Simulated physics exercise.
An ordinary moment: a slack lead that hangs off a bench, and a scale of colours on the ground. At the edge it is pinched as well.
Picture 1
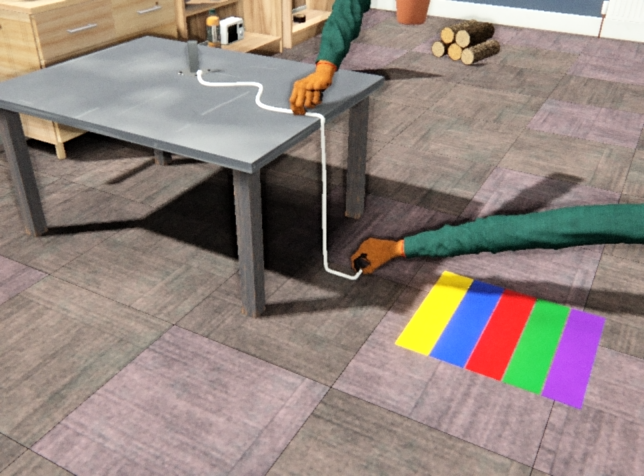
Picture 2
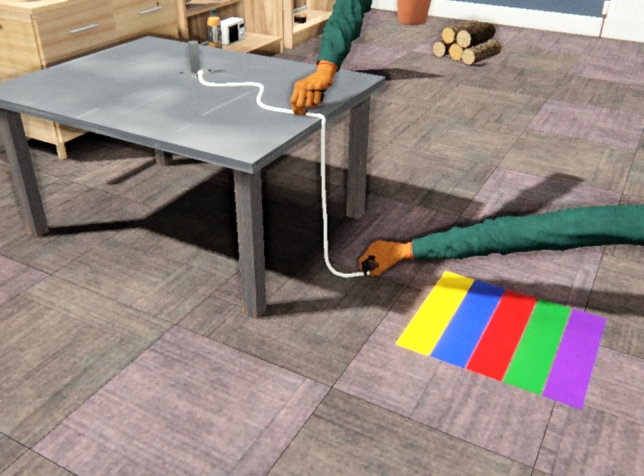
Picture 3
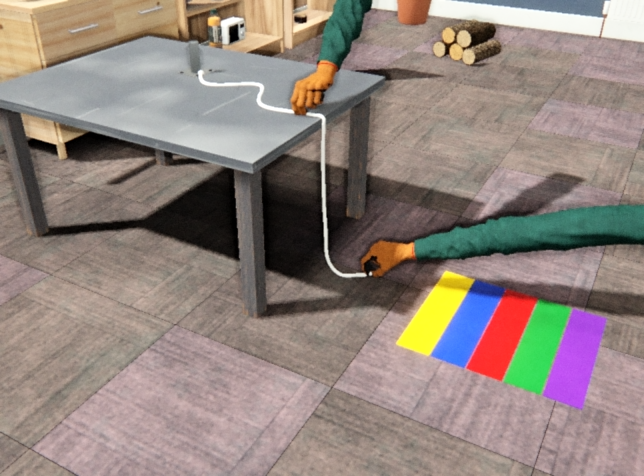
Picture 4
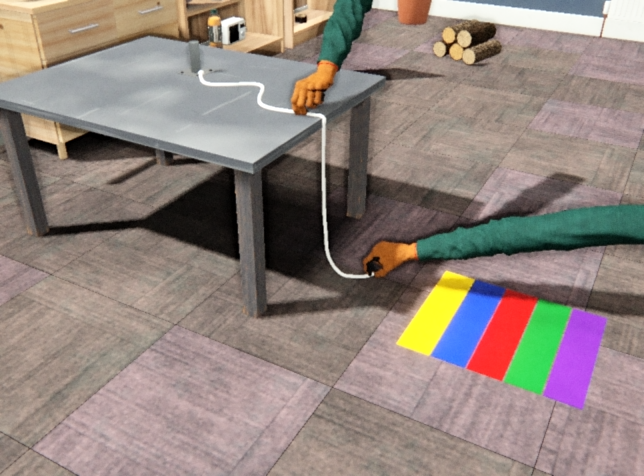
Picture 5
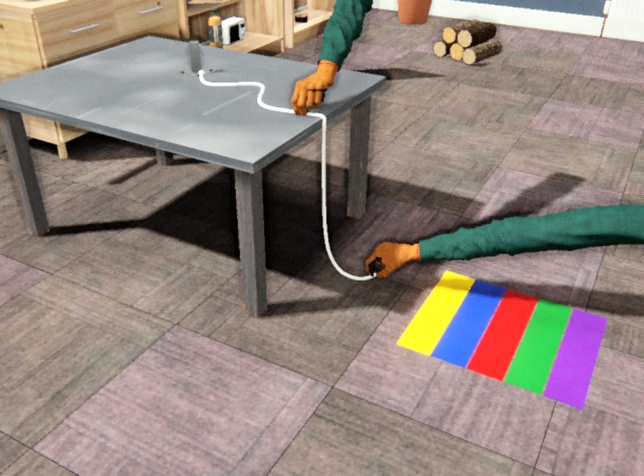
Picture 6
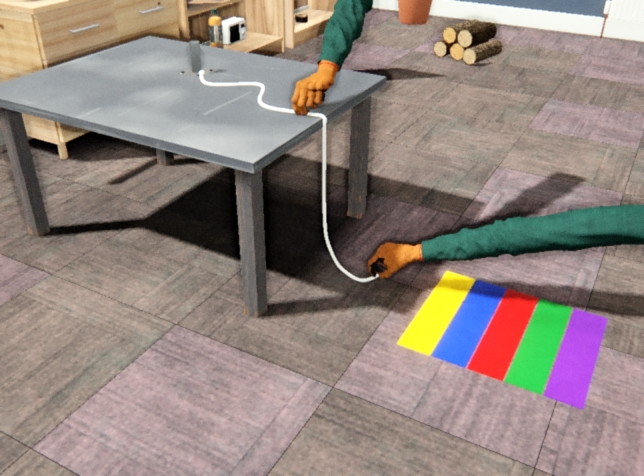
On a carpeted floor beside a grey table, a gloved hand drawing a white cord's end slightly right while another pinches it at the edge.
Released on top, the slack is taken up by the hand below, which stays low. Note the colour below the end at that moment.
Colour below: Red.
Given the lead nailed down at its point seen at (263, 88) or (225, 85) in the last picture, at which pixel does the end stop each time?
Per try (px): (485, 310), (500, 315).
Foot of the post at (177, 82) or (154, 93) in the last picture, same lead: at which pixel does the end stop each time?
First try (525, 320), second try (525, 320).
Early on, end near (450, 298); over yellow.
Midway, end near (490, 310); over blue.
At the end of the slack, end near (516, 318); over red. It gets as far as the red strip.
